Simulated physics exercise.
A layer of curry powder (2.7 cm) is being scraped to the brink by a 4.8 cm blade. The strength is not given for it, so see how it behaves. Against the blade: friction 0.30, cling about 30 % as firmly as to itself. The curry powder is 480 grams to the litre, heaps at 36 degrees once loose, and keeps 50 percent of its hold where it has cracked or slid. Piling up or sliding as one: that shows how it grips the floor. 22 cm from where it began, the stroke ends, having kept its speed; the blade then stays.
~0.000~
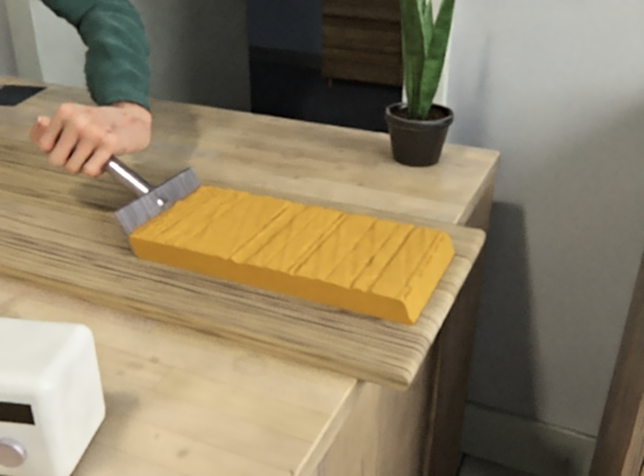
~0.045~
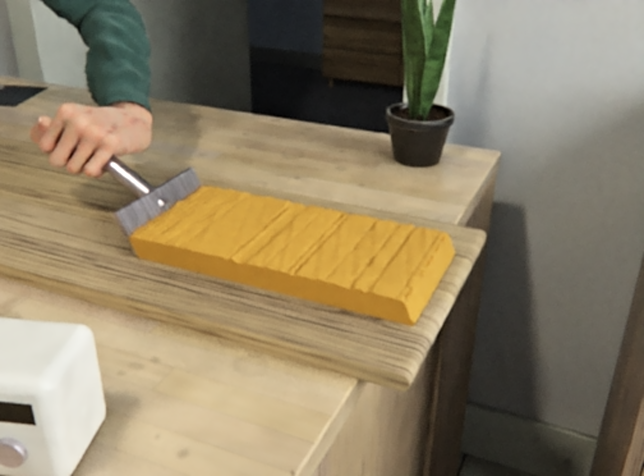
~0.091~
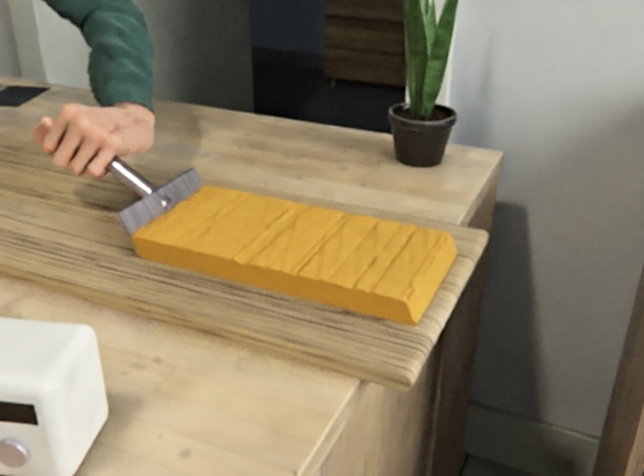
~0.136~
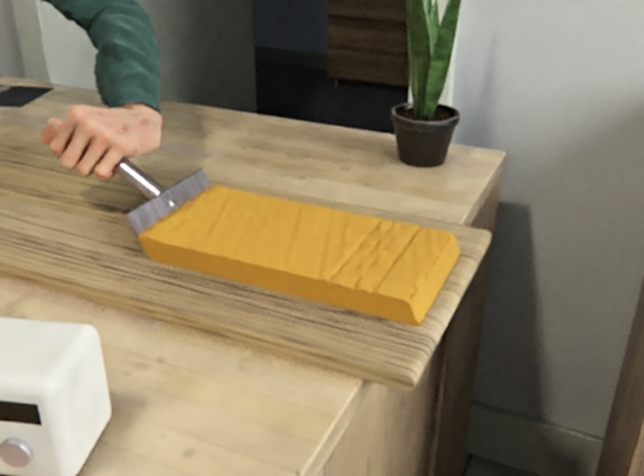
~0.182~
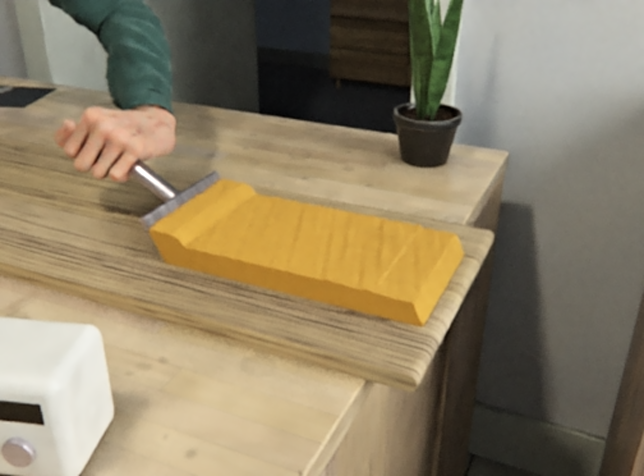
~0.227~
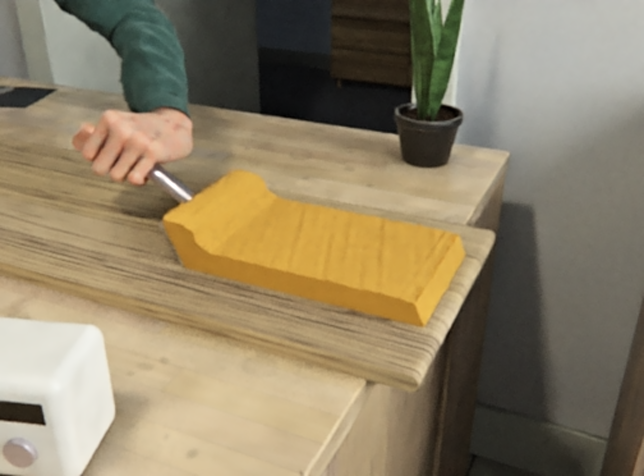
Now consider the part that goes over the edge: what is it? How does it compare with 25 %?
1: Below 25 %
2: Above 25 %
2, above 25 %.
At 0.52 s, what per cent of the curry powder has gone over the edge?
Roughly 16 percent.
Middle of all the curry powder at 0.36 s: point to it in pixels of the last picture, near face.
I'd put it at around pixel (313, 280).
After 0.36 s, 0 % has gone over the edge.
After 0.52 s, 15 % has gone over the edge.
After 0.68 s, 29 % has gone over the edge.
After 0.84 s, 37 % has gone over the edge.
After 1.00 s, 37 % has gone over the edge.
